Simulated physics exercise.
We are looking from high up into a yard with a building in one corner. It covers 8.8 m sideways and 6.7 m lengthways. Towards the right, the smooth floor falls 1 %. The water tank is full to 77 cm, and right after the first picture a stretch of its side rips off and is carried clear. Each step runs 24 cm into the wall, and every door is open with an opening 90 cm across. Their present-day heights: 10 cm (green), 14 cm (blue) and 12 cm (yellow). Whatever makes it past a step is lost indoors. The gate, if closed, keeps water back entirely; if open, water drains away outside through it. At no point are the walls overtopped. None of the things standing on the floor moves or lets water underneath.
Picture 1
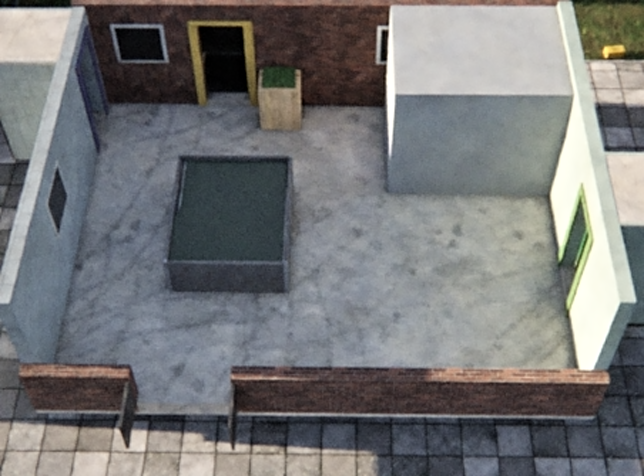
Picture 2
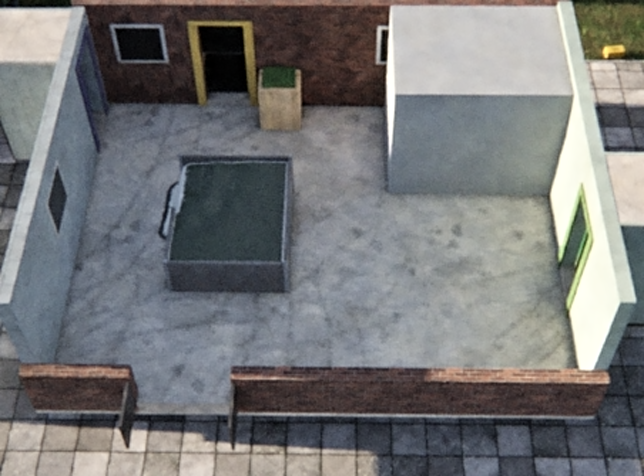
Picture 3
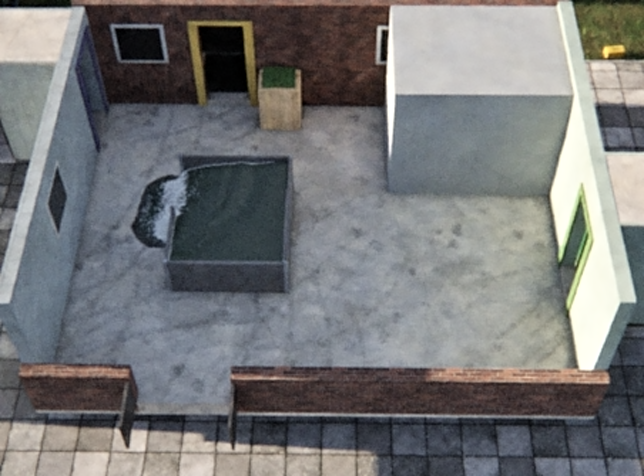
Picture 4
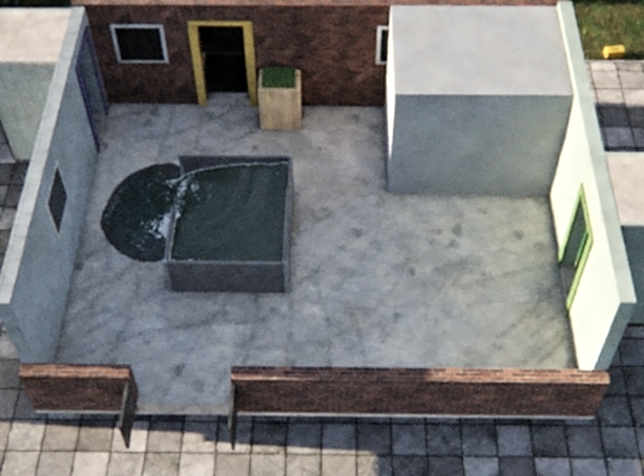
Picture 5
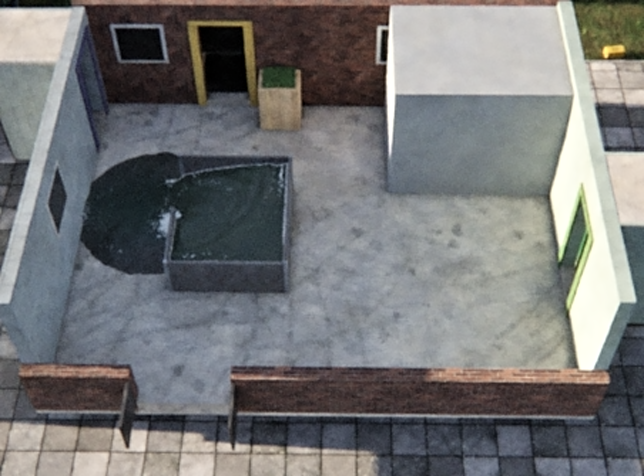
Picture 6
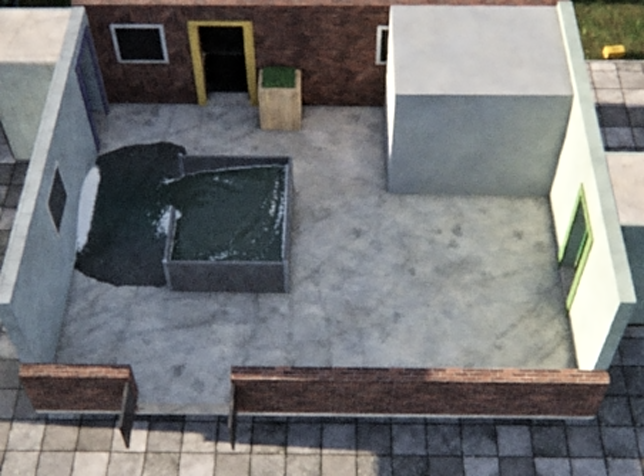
A raised rectangular tank of dark water in a walled yard opened along its left side, and water poured out, spreading across the grey floor in a widening dark pool until it met the left wall.
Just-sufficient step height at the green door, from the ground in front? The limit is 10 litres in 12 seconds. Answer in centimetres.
At least 8.5 cm or so.
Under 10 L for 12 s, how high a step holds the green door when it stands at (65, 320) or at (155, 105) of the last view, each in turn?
About 6.0 and 34 cm.
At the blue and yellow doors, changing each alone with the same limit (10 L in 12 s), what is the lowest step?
You'd want about 29 centimetres at blue and about 15 centimetres at yellow.
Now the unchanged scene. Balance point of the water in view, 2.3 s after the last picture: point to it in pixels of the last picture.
Centre estimate: (180, 218) px, approximately.
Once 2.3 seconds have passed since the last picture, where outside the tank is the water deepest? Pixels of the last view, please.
Around (108, 110).
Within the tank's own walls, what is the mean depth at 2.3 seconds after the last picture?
It averages close to 35 centimetres.
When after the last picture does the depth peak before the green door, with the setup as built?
I'd say near 8.5 seconds.
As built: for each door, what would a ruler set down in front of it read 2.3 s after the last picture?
The green door has 0 cm, the blue door 23 cm and the yellow door 10 cm.
Then, 0.7 s after the last picture water covers 15 % of the floor, deepest (50 cm) near (97, 204); it has not reached the green door.
Then, 2.3 s after the last picture water covers 35 % of the floor, deepest (38 cm) near (108, 110); it has not reached the green door.
Then, 11.3 s after the last picture water covers 100 % of the floor, deepest (12 cm) near (379, 108); 10 cm at the green door, 3 litres in over its 10 cm step.
At the green door as built, the water peaked near 11 cm, 8.7 s after the last picture.
With a step of 7.5 cm, 21 litres would have come in within the 12 s; with 10 cm, 3 litres. So under 10 litres takes about 8.5 cm.
